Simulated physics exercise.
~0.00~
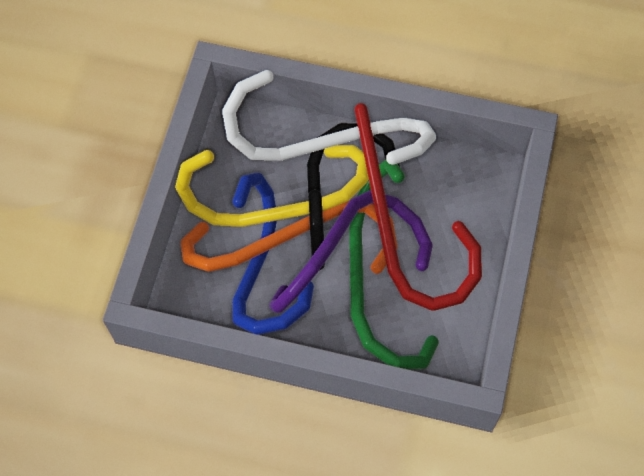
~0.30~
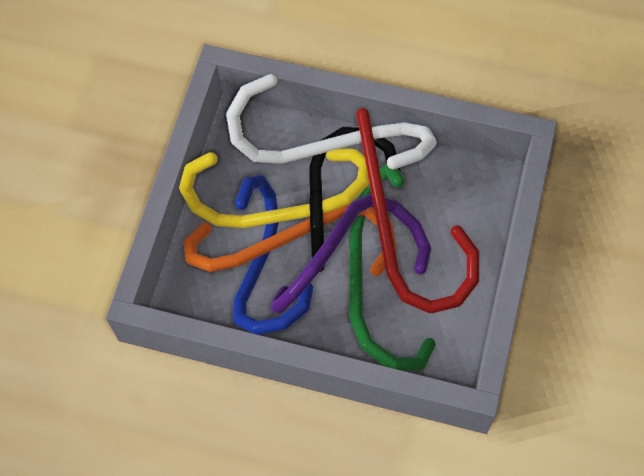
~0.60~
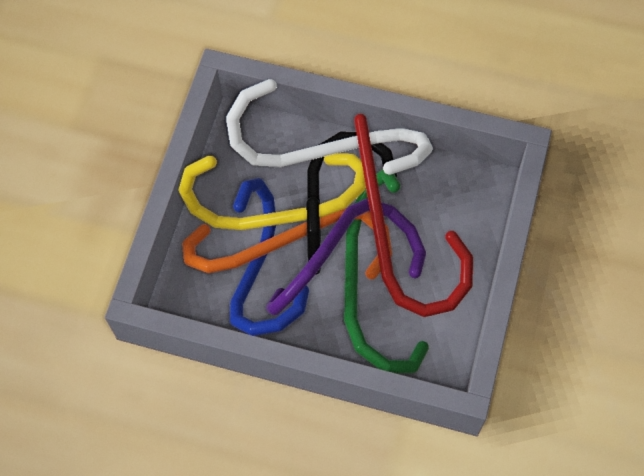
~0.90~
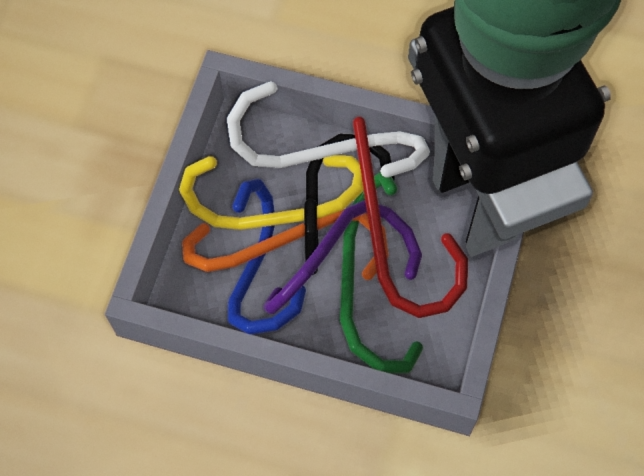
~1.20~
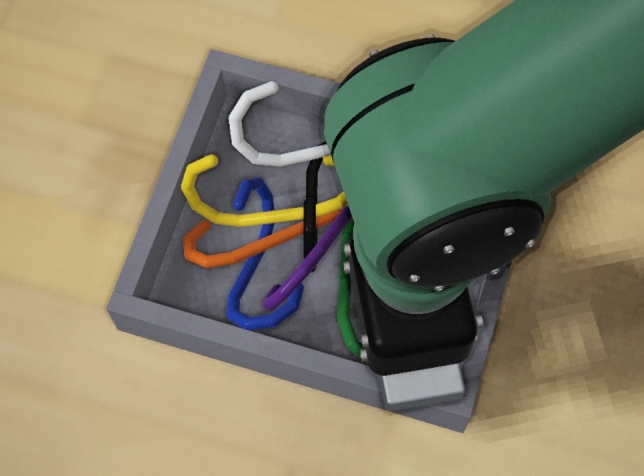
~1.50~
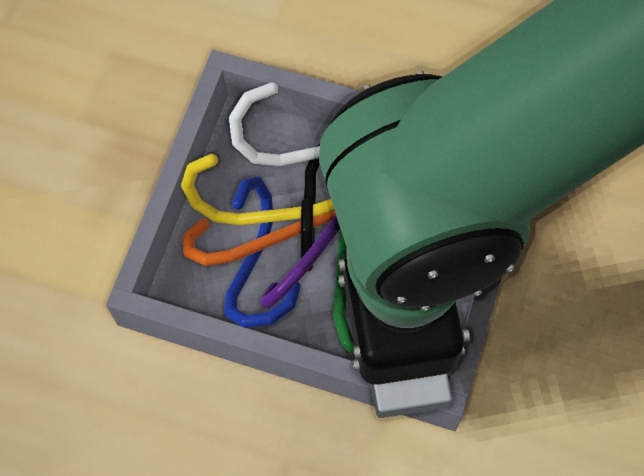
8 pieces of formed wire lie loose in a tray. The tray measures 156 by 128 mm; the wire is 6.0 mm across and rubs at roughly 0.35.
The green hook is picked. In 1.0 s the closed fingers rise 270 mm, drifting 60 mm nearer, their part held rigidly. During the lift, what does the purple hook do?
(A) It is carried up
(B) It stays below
It is carried up.
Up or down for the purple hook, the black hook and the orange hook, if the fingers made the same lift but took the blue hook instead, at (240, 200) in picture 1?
In that case the purple hook is carried along, the black hook is carried along, and the orange hook is carried along.
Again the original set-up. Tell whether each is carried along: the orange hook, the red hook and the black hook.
As I see it, the orange hook rides along, the red hook is left in place and the black hook rides along.
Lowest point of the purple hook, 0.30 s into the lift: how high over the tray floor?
0 mm.
By 1.80 s, lowest point more than 20 mm over the tray floor, green hook 59 mm.
By 2.05 s, lowest point more than 20 mm over the tray floor, green hook 159 mm, purple hook 87 mm, orange hook 84 mm.
By 2.50 s, lowest point more than 20 mm over the tray floor, green hook 273 mm, purple hook 198 mm, orange hook 187 mm, black hook 121 mm, yellow hook 44 mm.
Finally, hanging green hook 273 mm, purple hook 197 mm, orange hook 188 mm, black hook 120 mm, yellow hook 42 mm; the other 3 are down.
